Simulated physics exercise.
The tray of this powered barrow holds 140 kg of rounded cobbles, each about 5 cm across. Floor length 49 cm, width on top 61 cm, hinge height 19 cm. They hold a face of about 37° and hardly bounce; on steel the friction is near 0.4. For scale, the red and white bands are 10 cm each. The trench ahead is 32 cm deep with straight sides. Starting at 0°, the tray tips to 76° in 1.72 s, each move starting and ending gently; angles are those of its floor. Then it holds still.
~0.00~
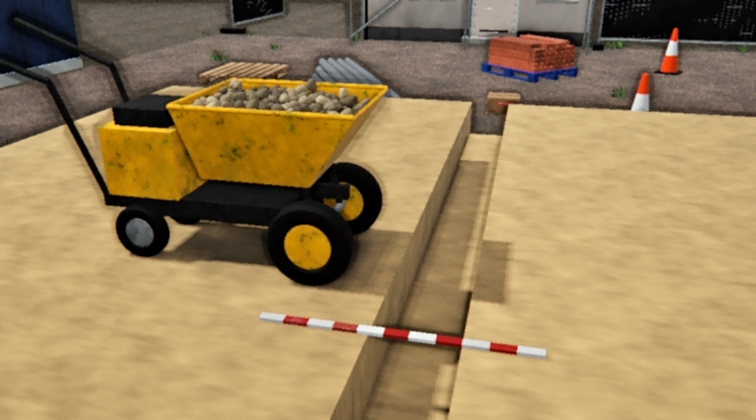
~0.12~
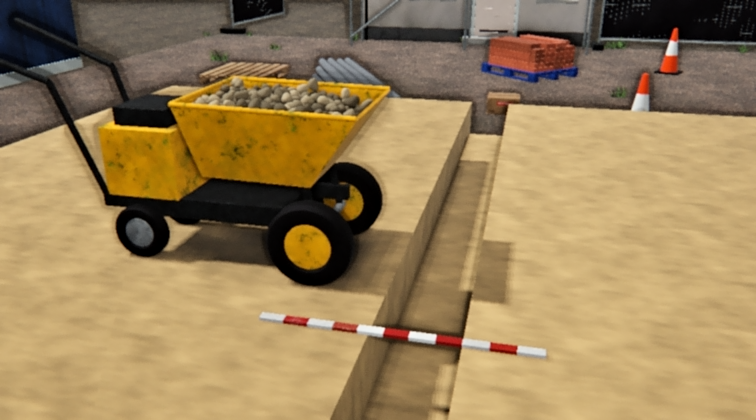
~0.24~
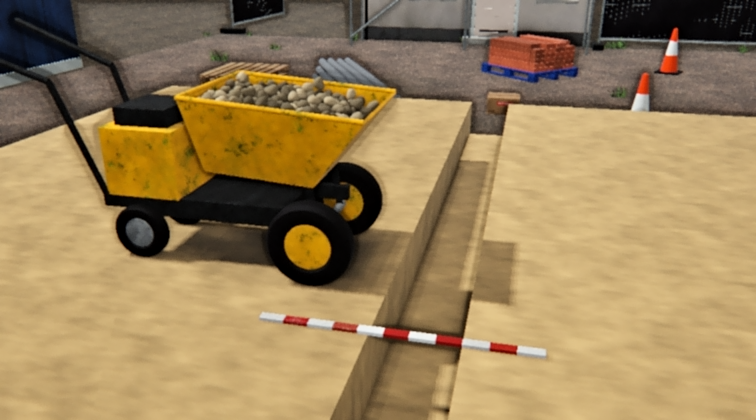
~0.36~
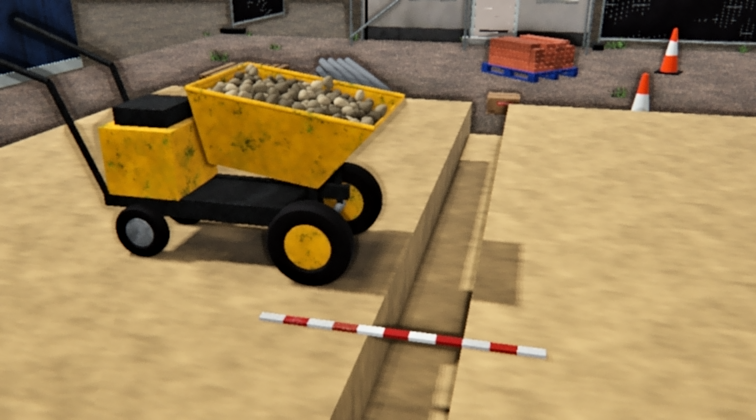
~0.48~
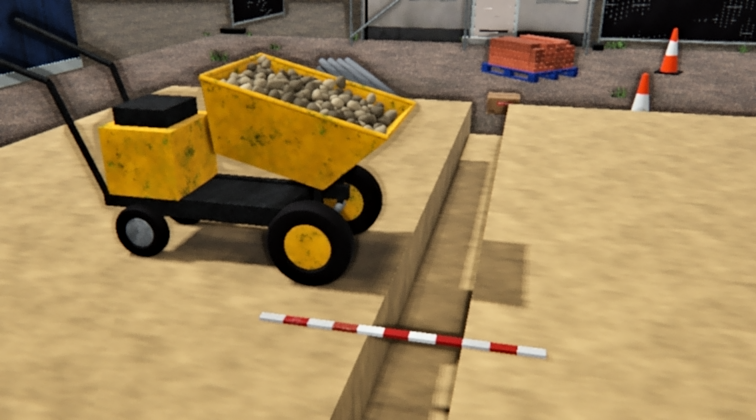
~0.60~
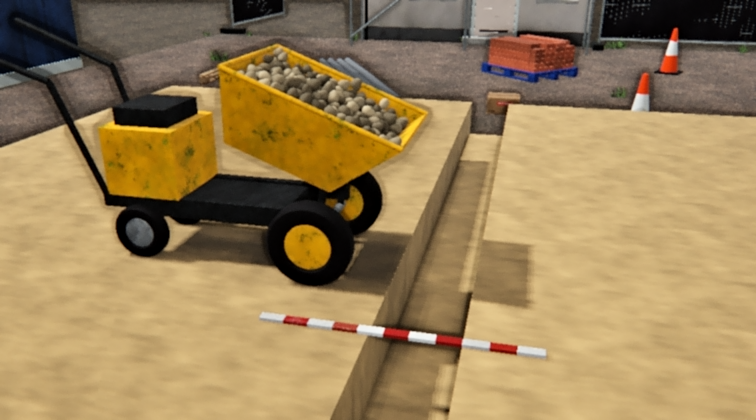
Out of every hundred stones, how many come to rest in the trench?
About 48 per cent.
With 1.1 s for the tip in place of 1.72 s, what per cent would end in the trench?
It would be near 40 per cent.
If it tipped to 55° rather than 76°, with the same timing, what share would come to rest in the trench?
Then about 20 per cent.
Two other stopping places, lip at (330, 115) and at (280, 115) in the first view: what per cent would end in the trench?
About 70 and 100 per cent.
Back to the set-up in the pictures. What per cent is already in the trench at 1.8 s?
About 10 per cent by then.
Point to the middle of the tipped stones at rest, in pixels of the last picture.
Their middle is at about (486, 269).
After 1.3 s the floor is at 64°; 96 % in the tray, 2 % in the trench, 2 % past the trench; the foremost stones are at (492, 239).
After 1.8 s the floor is at 76°; 46 % in the tray, 12 % in the trench, 41 % past the trench; the foremost stones are at (632, 284).
After 2.2 s the floor is at 76°; 22 % in the tray, 24 % in the trench, 55 % past the trench; the foremost stones are at (700, 289).
After 4.1 s the floor is at 76°; 0 % in the tray, 48 % in the trench, 52 % past the trench; the foremost stones are at (719, 291).
